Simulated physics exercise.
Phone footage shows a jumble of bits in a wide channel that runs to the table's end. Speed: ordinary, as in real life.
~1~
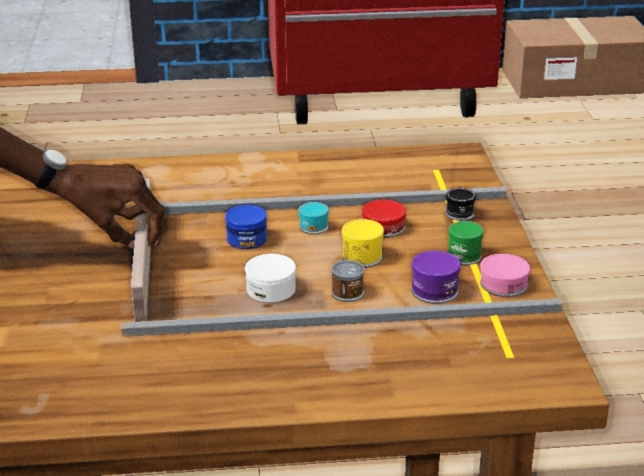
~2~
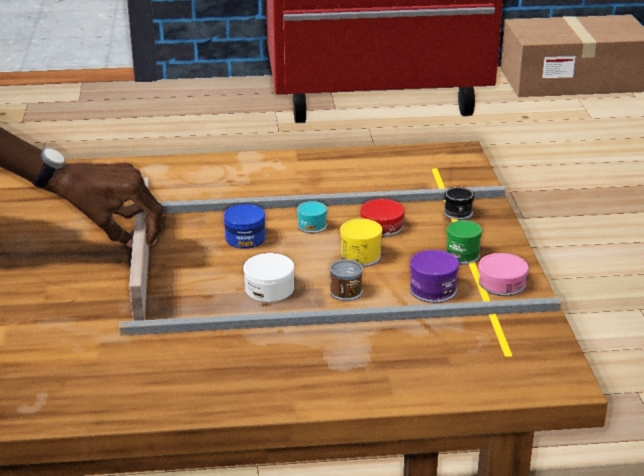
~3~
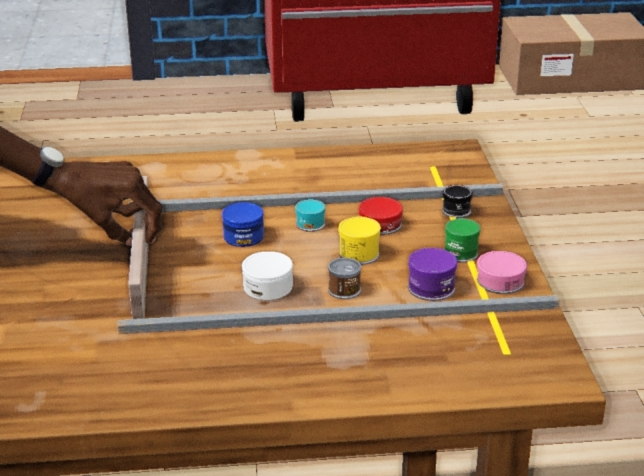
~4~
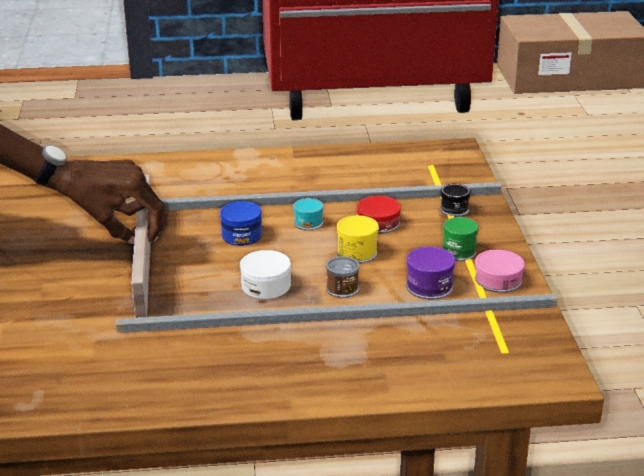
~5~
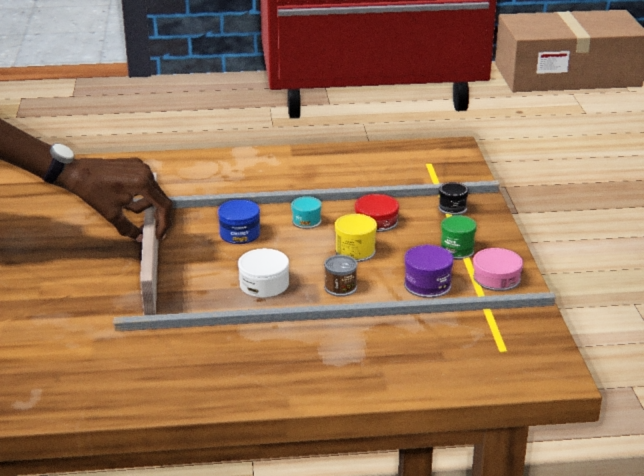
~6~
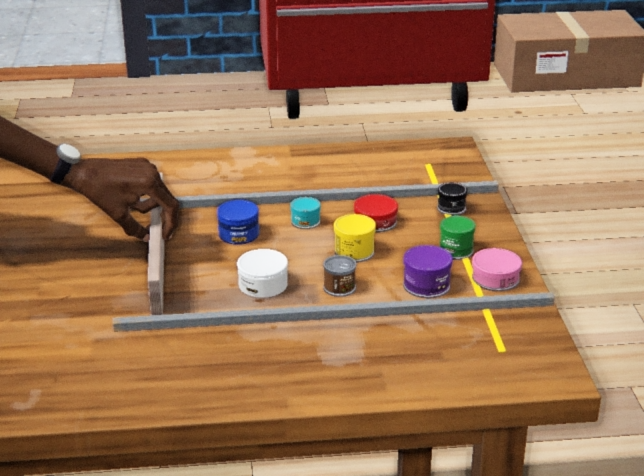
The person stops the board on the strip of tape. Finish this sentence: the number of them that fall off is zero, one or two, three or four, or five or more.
The number of them that fall off is one or two.
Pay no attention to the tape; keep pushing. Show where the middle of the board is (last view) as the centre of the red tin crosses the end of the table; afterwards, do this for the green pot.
First near (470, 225), second near (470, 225).
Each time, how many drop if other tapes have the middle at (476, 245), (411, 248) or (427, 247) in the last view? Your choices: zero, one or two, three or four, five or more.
Spot one gives three or four, spot two gives none at all, spot three gives none at all.
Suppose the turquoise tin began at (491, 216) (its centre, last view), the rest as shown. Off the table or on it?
From that start the object is safe.
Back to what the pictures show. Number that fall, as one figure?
Exactly 2.
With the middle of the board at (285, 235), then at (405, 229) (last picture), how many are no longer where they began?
At the first spot 4, then 10.
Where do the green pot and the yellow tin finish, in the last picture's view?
(517, 238) and (480, 232), approximately.
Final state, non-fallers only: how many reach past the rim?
3 is the number.
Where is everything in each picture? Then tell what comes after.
Pink tin (505, 276); black pot (460, 204); green pot (465, 243); board (143, 248); tape (468, 251), in the first picture.
Black pot (459, 204); brown tin (346, 281), in the second picture.
Green pot (462, 241); board (141, 245), in the third picture.
Pink tin (499, 271); white tub (266, 275), in the fourth picture.
Black pot (453, 199); yellow tin (356, 238), in the fifth picture.
Pink tin (496, 270); black pot (452, 199); green pot (457, 238); board (158, 242); tape (460, 245), in the sixth picture.
Soon after, none off yet; pink tin at rest near (496, 270); black pot at rest near (452, 199); green pot at rest near (457, 238).
Then, none off yet; pink tin moved a little near (513, 267); black pot moved about its own width near (476, 195); green pot moving near (464, 238).
By the end, the number that fall off is one or two; fallen, black pot and pink tin.
